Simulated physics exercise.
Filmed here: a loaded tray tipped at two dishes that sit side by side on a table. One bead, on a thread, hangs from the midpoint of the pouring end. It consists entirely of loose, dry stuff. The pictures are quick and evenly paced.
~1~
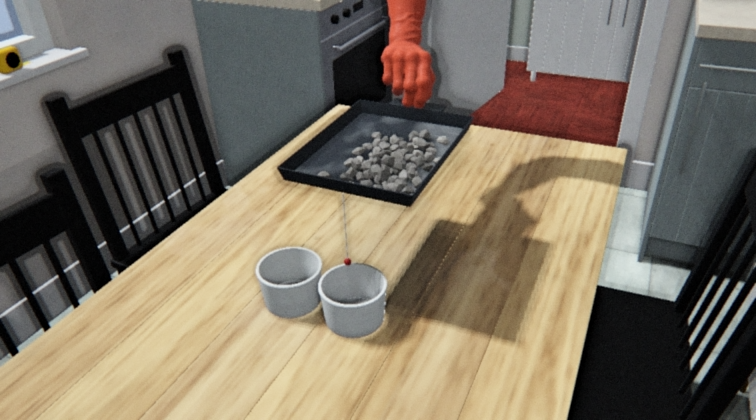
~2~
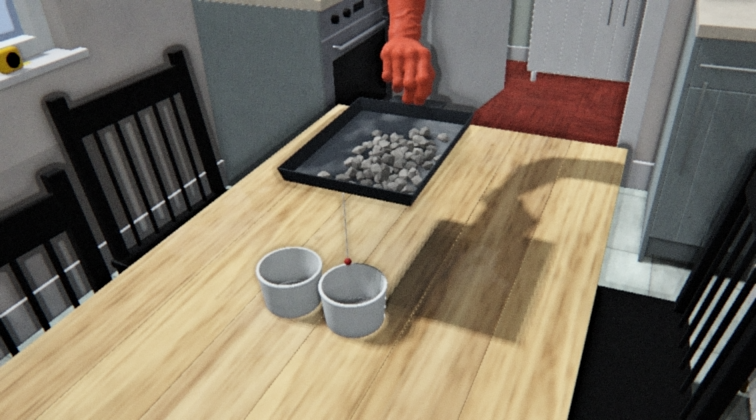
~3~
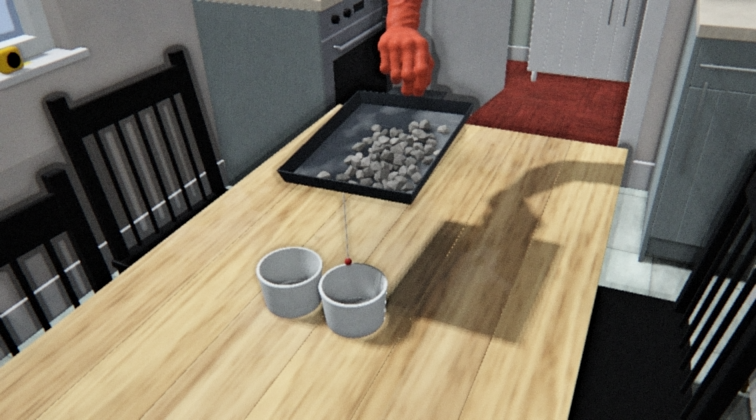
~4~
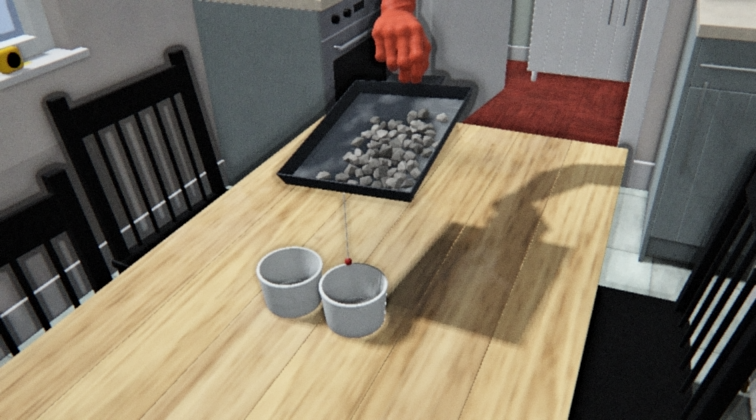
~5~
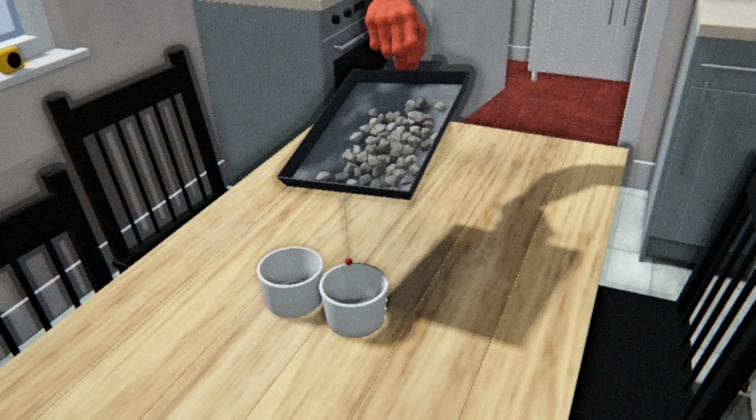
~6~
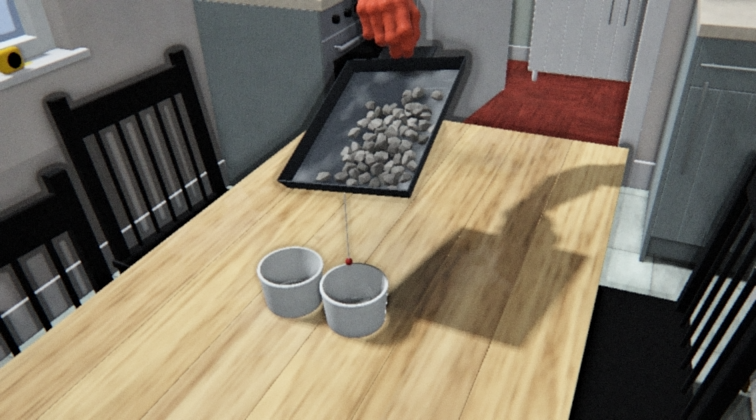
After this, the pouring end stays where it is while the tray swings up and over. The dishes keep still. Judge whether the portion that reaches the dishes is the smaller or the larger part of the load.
Between them the dishes get the bulk of it.
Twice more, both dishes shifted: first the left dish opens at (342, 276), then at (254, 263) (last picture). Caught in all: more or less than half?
Together the dishes get less than a half first, then beyond half.
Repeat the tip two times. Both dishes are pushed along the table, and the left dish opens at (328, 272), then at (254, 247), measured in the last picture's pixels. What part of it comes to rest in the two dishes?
20 %, then 40 %.
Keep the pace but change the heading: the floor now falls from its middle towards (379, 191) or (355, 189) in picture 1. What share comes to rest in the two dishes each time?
The first try yields 20 percent and the second 30 percent.
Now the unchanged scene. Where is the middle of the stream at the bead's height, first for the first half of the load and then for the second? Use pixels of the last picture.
Points: About (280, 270), then about (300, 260).
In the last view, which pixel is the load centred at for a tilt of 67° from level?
Somewhere about (327, 174).
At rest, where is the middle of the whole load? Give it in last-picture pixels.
Somewhere around (292, 298) in the last picture.
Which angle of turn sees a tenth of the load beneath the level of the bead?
A tilt of roughly 80°.
Shortly afterwards, tray tipped steeply; all but a few on the tray; a little in the air.
Next, tray tipped past a quarter turn; a little on the tray; only a few in the right dish; near a third in the left dish; near a quarter outside both; near a quarter in the air.
Some moments later, tray tipped past a quarter turn; a little in the right dish; near two thirds in the left dish; near a third outside both.
In the end, tray tipped past a quarter turn; a little in the right dish; near two thirds in the left dish; near a third outside both.
